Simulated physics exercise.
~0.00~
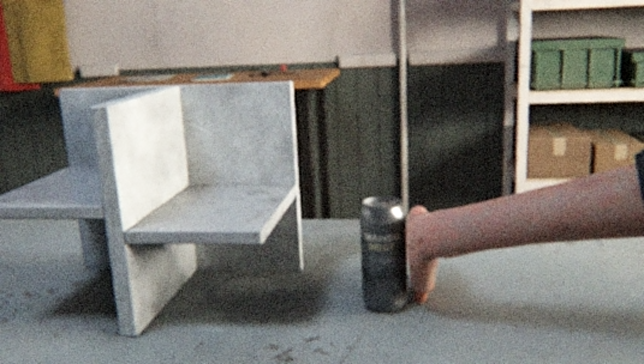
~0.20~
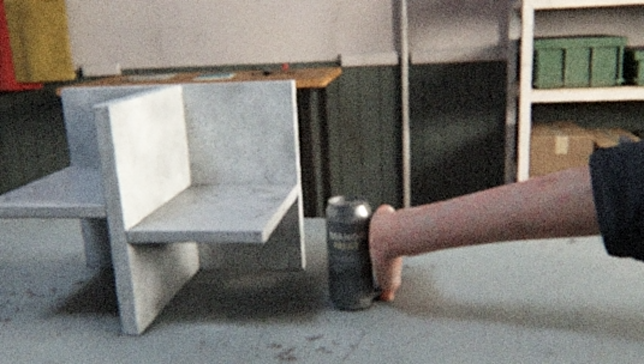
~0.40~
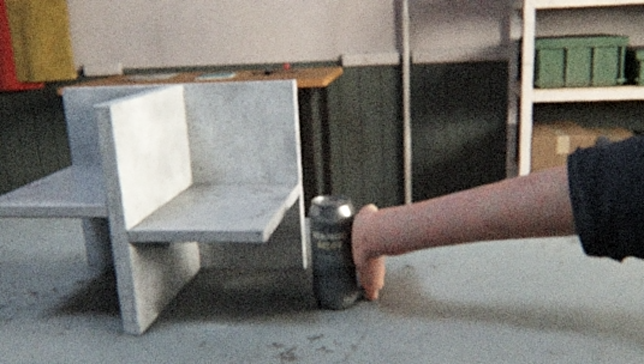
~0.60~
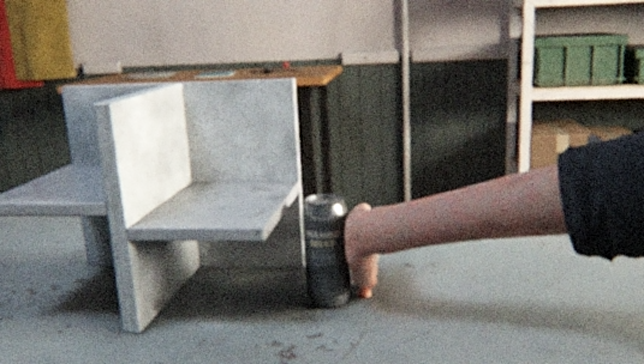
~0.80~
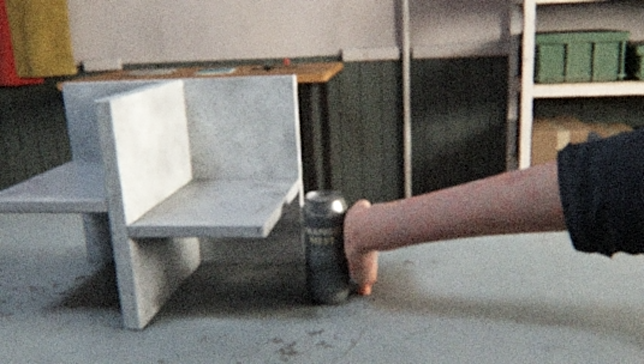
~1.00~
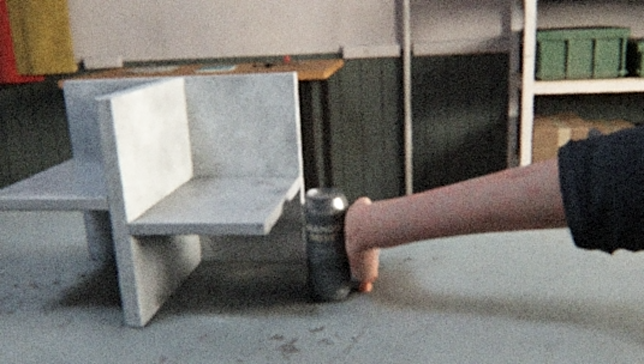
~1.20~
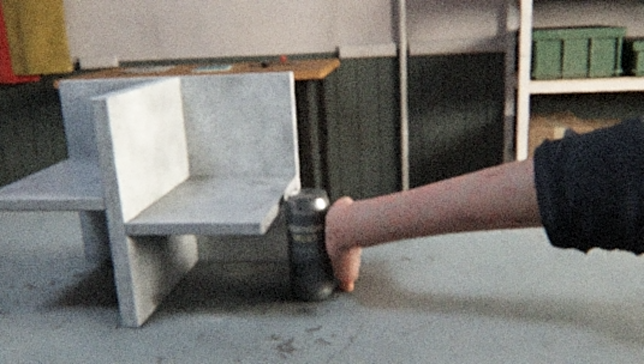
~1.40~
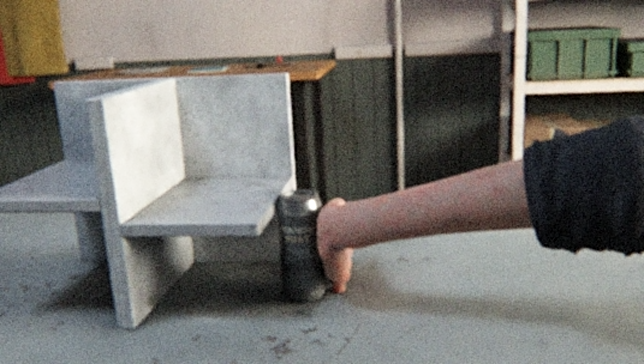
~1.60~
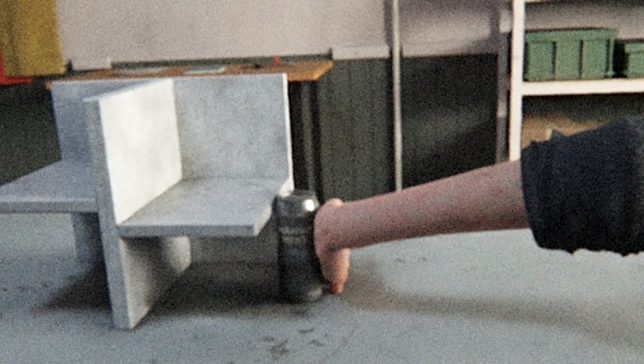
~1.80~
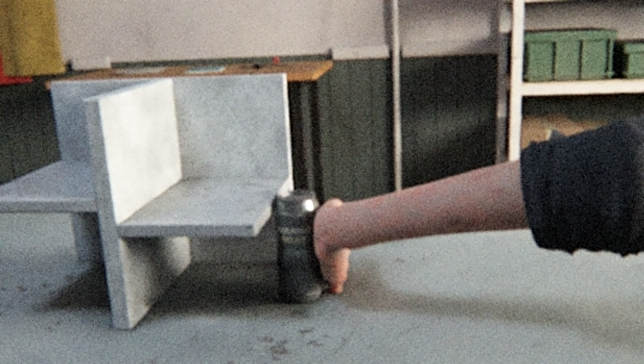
We see a hand push an upright grey can leftward across a grey surface toward a pale shelf unit made of crossed panels. The can slows as it reaches the shelf's edge, shifts slightly, and ends up stopped there, still upright with the hand against it.
